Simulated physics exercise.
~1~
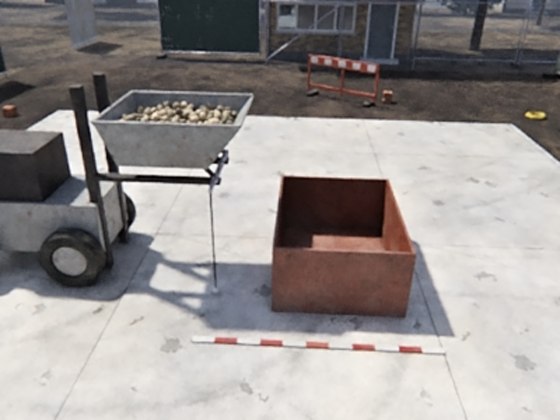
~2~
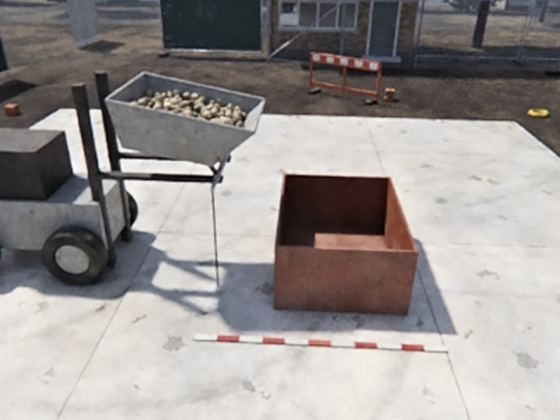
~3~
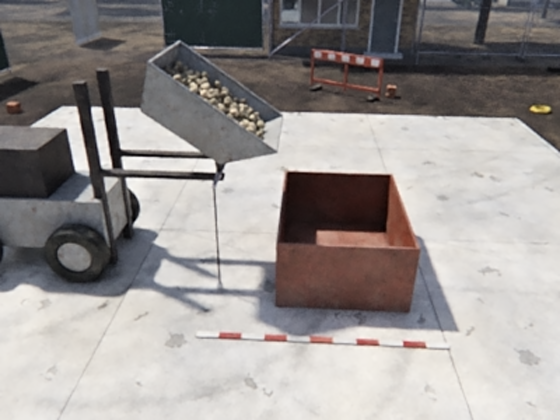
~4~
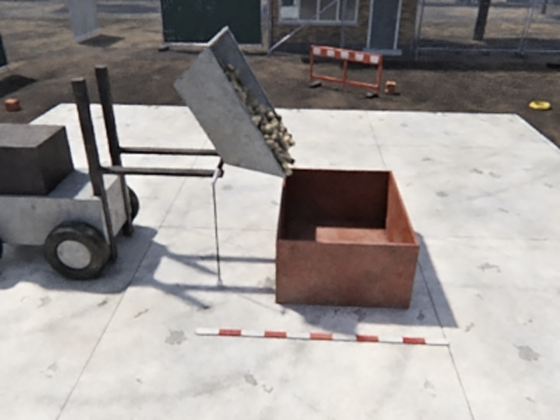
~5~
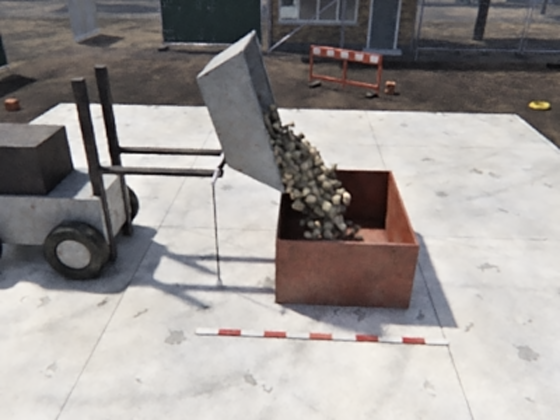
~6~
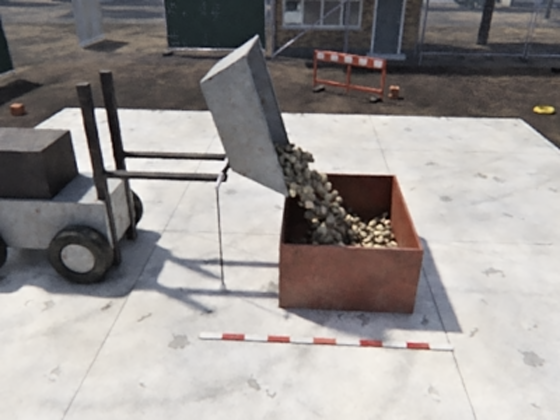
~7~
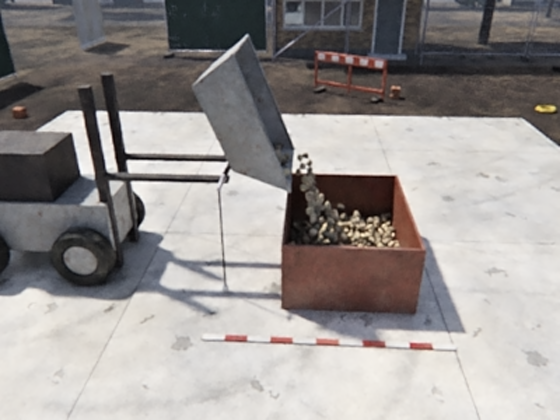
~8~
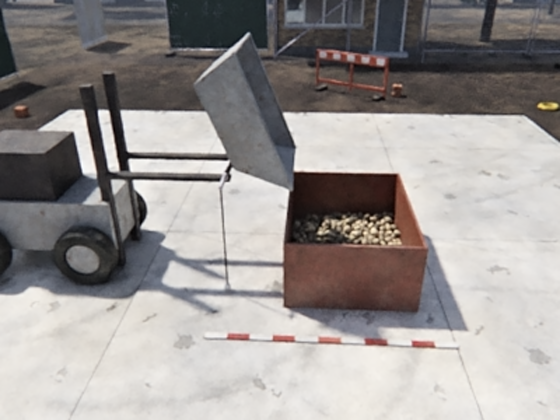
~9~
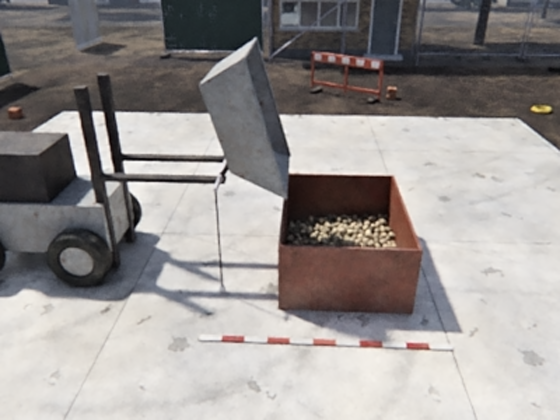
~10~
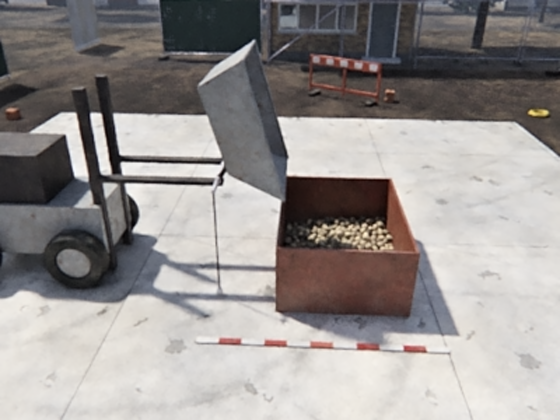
The clip shows a fork truck on a concrete yard tipping a grey skip of pale stones to the right until they pour into a rust-coloured bin; the tilted skip rocks slightly, then stays steeply tipped and empty, with all the stones lying in the bin.
